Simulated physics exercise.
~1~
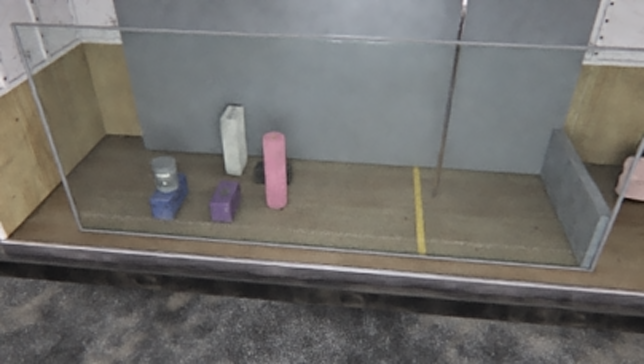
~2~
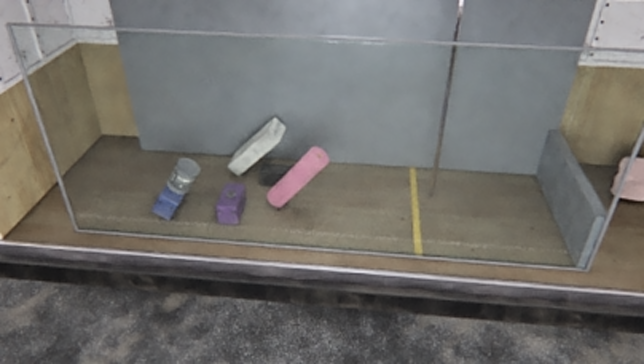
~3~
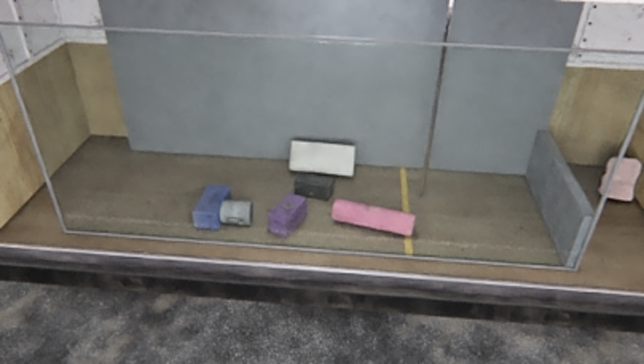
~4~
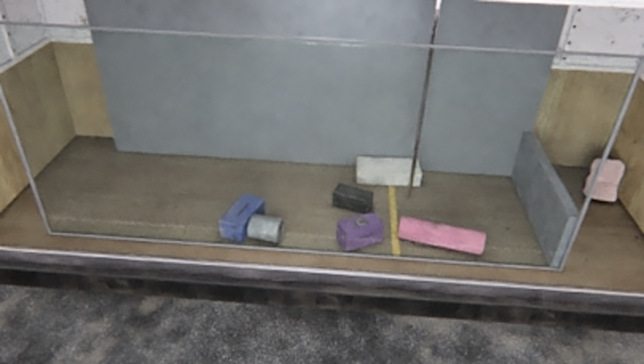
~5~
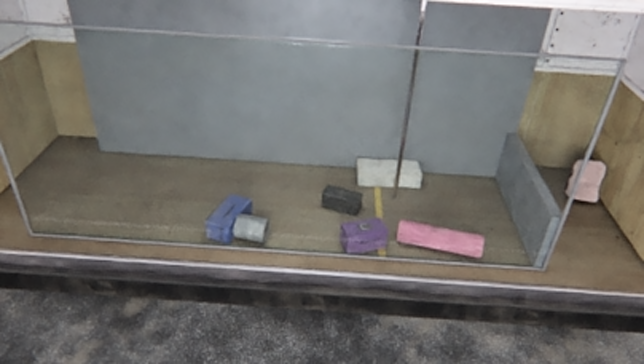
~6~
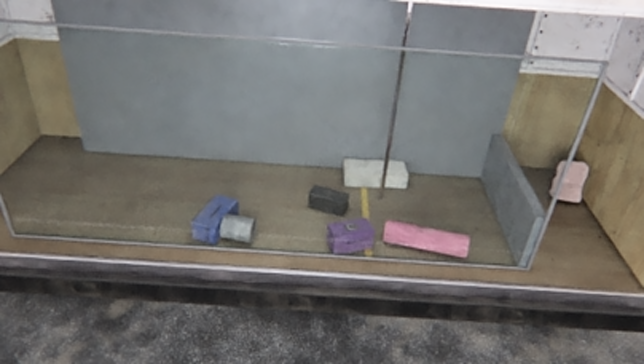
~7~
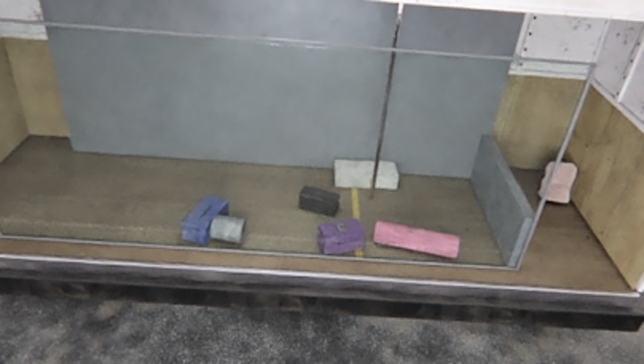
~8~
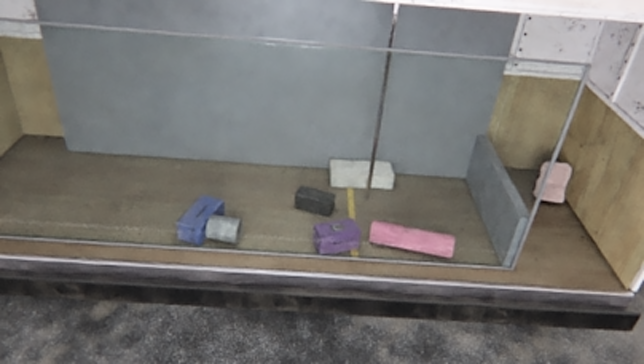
In a van's cargo bay, loose objects slide right, three toppling, until the pink roll and white box rest past the yellow line.
